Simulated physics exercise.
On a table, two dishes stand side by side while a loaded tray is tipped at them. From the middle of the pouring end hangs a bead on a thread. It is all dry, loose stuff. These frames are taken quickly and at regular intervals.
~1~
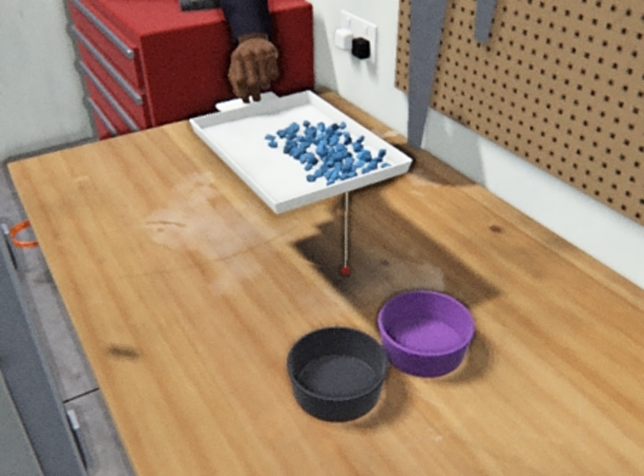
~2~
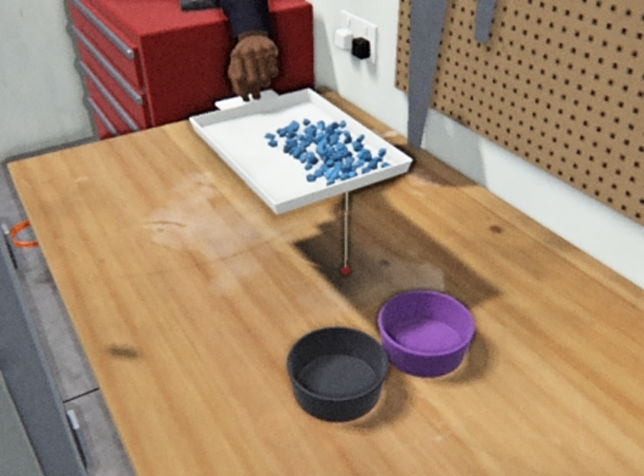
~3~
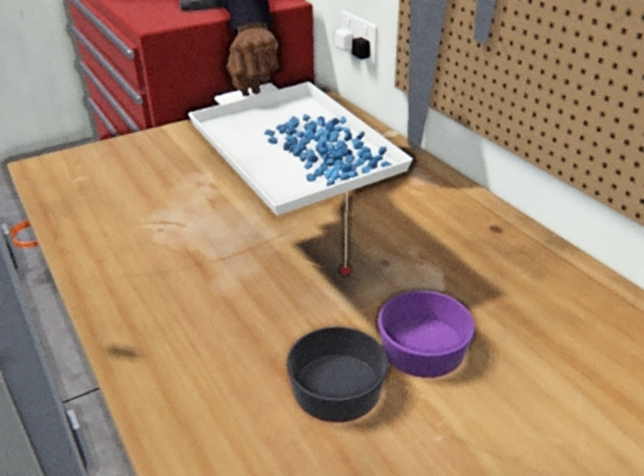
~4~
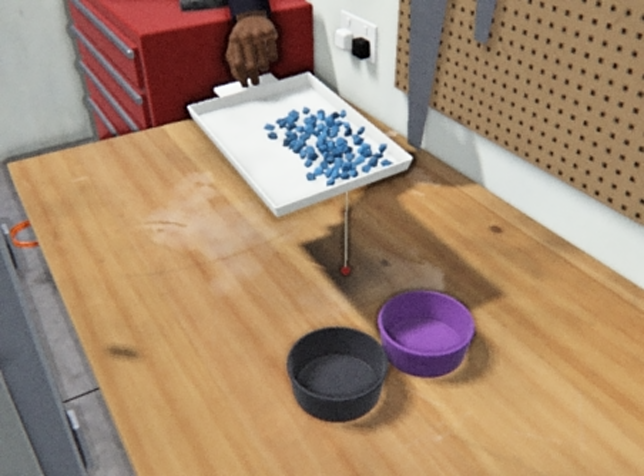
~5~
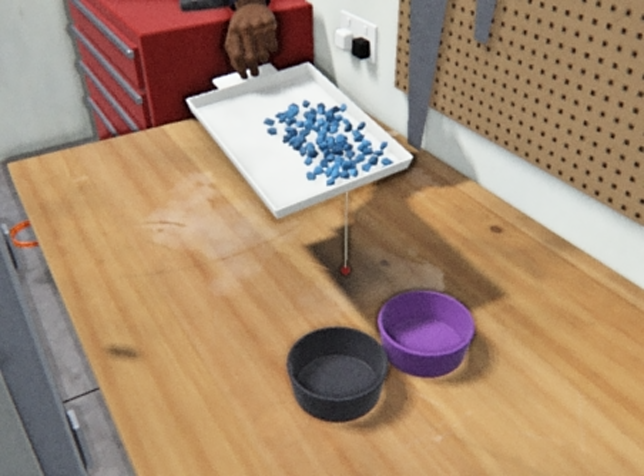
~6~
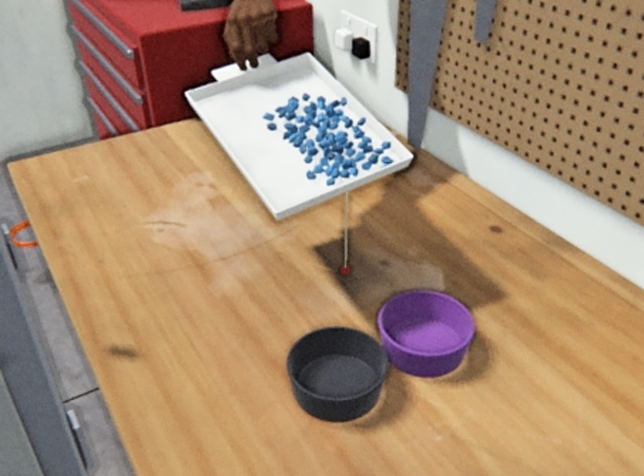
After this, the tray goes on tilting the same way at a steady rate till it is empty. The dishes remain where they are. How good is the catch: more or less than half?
Between them the dishes get the lesser amount.
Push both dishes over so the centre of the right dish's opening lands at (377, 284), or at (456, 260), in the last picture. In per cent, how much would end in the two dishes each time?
Approximately 90 percent, followed by approximately 10 percent.
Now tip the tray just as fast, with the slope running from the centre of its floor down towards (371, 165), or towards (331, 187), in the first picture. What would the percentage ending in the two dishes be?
Roughly 0 % in the first case and 10 % in the second.
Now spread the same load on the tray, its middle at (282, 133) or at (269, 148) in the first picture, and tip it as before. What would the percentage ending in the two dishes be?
Estimate: 0 % first, 0 % second.
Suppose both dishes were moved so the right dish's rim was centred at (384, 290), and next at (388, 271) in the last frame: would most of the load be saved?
First more than half, then most of it.
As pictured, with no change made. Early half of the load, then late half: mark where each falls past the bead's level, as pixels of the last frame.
The leading part at (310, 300), the rest of it at (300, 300).
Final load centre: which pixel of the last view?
Around (309, 336).
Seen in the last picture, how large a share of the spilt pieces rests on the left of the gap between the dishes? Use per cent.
I'd put it at close to 100 per cent.
Soon, tray tipped steeply; nearly all on the tray; a stray few in the air.
A while on, tray tipped right over; most on the tray; a small part outside both; a stray few in the air.
Towards the end, tray tipped past a quarter turn; a stray few in the left dish; a stray few in the right dish; nearly all outside both.
Finally, tray tipped past a quarter turn; a stray few in the left dish; a stray few in the right dish; nearly all outside both.
